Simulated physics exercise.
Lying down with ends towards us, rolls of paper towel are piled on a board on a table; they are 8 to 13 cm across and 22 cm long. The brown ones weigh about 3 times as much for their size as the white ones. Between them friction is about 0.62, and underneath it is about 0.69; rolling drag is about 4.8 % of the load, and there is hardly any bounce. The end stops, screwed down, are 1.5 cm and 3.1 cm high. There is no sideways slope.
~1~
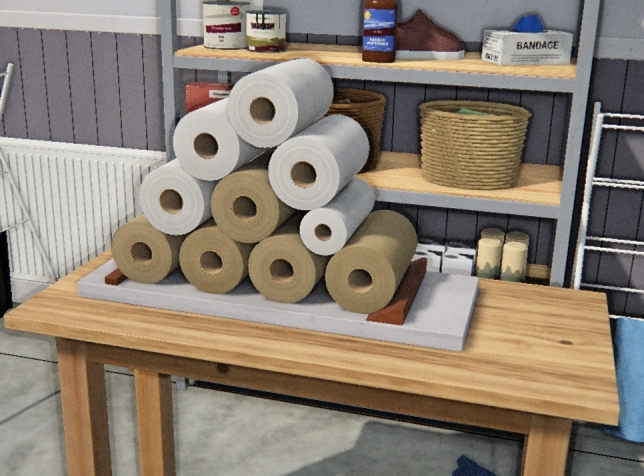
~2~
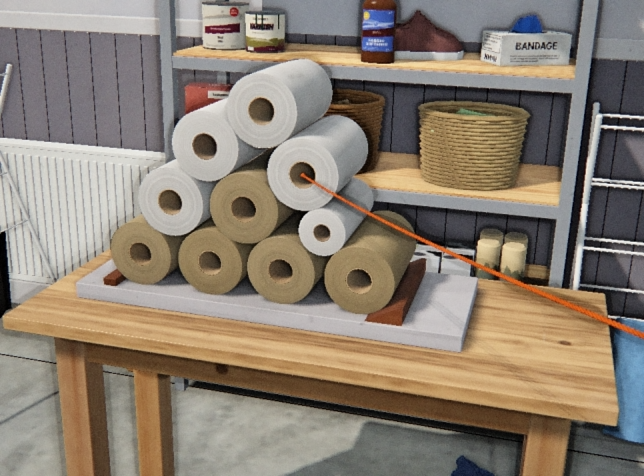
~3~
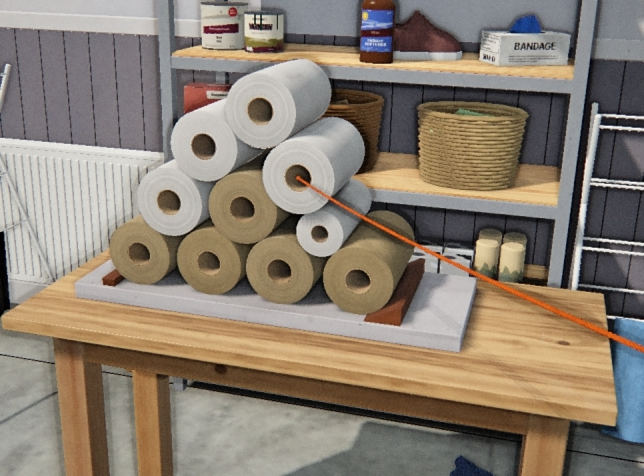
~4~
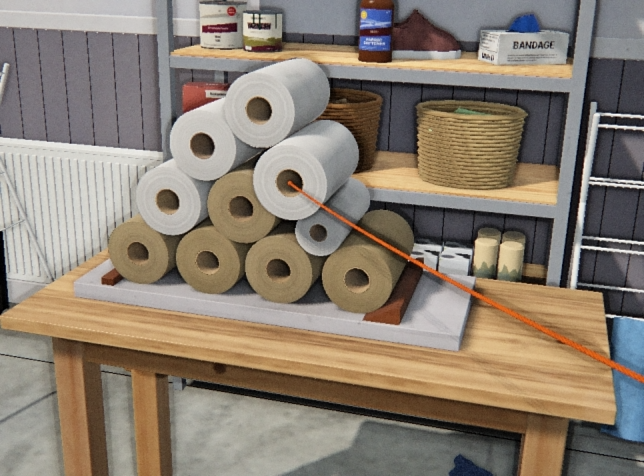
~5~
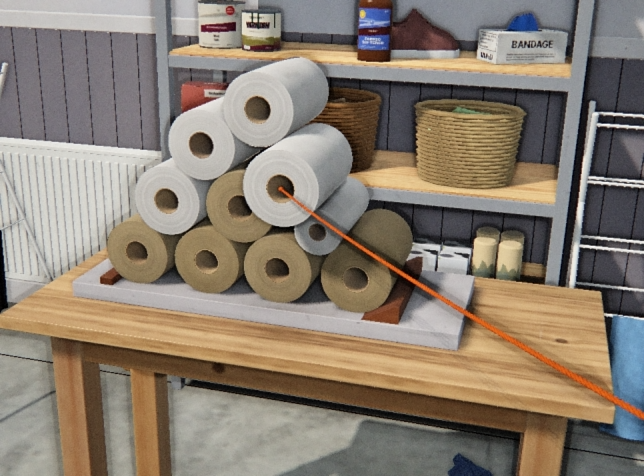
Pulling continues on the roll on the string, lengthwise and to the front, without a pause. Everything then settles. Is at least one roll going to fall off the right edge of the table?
Yes: 1 falls off the right edge of the table.
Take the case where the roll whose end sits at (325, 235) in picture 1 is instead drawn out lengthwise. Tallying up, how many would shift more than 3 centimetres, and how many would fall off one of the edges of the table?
Then 2 shift and 0 get out.
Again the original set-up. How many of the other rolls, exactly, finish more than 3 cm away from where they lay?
Exactly 1 in total.
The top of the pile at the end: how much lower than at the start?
Roughly 7 cm.
Then, 0.42 s after the last picture, 1 now displaced over 3 cm; not one off the edges of the table; the one last seen at (258, 110) 1.5 cm right and 3.1 cm down.
Then, 0.61 s after the last picture, 1 now displaced over 3 cm; not one off the edges of the table; the one last seen at (258, 110) 10 cm right and 9 cm down.
Then, 0.90 s after the last picture, 1 now displaced over 3 cm; not one off the edges of the table; the one last seen at (258, 110) 23 cm right and 17 cm down.
Then, 1.36 s after the last picture, 1 now displaced over 3 cm; not one off the edges of the table; the one last seen at (258, 110) 54 cm right and 31 cm down.
At rest 1.8 s after the last picture, 1 moved over 3 cm; 1 off the right edge of the table; the one last seen at (258, 110) fallen off to the right; top of the pile 37 cm high, from 44 cm.
